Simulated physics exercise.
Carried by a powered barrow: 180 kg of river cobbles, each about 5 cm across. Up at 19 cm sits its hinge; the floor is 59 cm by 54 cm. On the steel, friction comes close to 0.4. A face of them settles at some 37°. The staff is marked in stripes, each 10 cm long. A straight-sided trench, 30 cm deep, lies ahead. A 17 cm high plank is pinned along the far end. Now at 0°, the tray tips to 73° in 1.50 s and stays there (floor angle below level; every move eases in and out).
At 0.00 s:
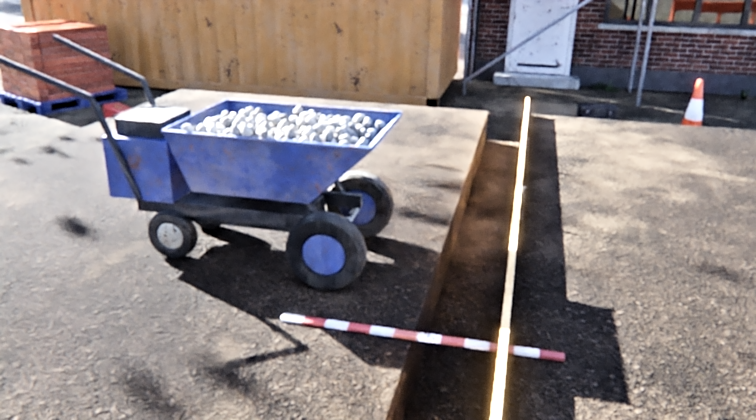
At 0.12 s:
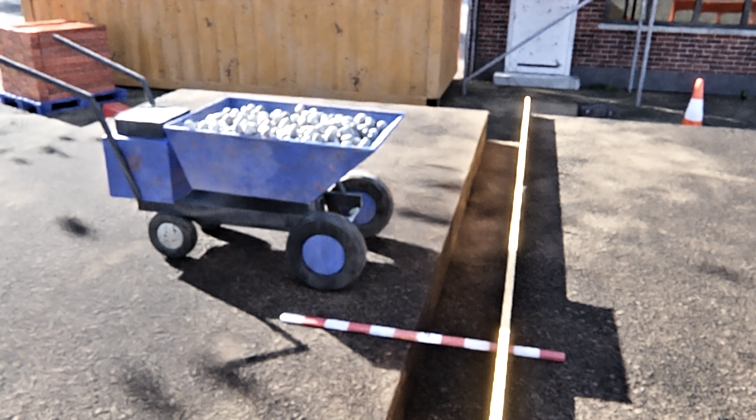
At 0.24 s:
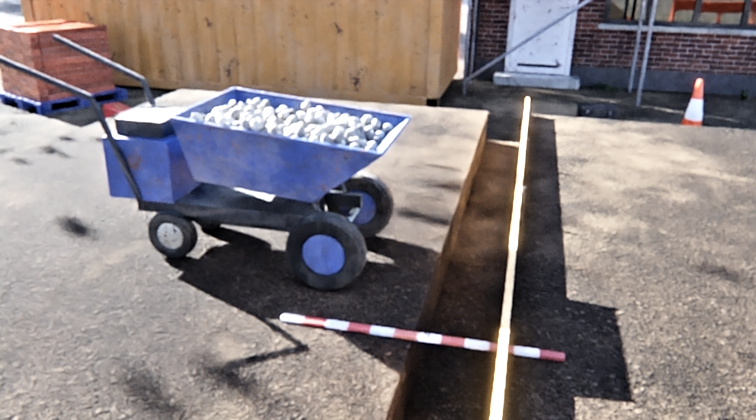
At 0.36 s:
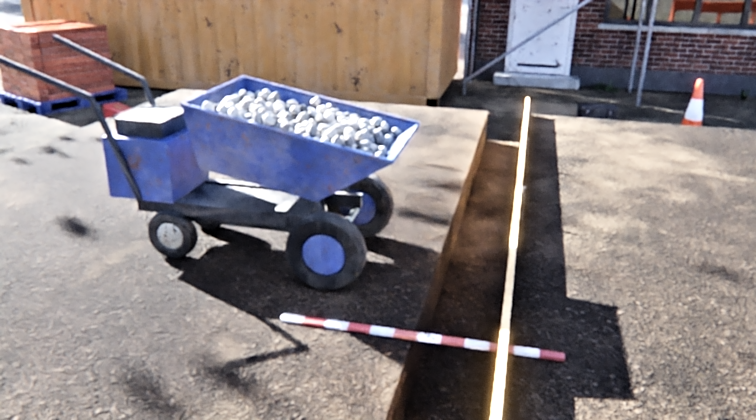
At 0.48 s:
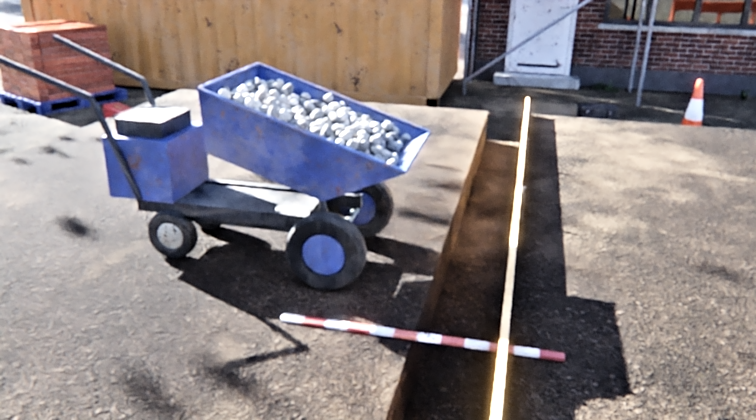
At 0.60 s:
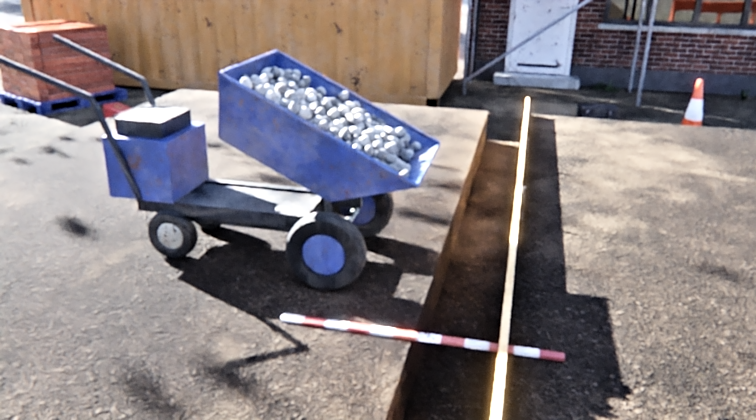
Blue tray of a small four-wheeled barrow, loaded with pale rounded stones, tilting steadily toward the right beside a narrow trench.
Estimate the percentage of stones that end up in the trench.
Roughly 95 per cent.
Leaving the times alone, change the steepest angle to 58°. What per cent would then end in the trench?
Then roughly 90 percent.
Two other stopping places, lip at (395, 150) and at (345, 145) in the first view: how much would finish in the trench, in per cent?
Roughly 70 in a hundred from the first, 100 in a hundred from the second.
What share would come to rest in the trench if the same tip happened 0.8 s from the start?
In that case, around 90%.
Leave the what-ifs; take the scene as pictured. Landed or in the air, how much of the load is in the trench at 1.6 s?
By then, around 65 percent.
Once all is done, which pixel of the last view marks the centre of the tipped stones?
The stones end up centred near (472, 307).
After 1.1 s the floor is at 61°; 99 % in the tray, 1 % in the trench; the foremost stones are at (472, 228).
After 1.6 s the floor is at 73°; 32 % in the tray, 64 % in the trench, 4 % past the trench; the foremost stones are at (577, 286).
After 2.0 s the floor is at 73°; 6 % in the tray, 90 % in the trench, 5 % past the trench; the foremost stones are at (631, 292).
After 3.9 s the floor is at 73°; 0 % in the tray, 95 % in the trench, 5 % past the trench; the foremost stones are at (653, 293).
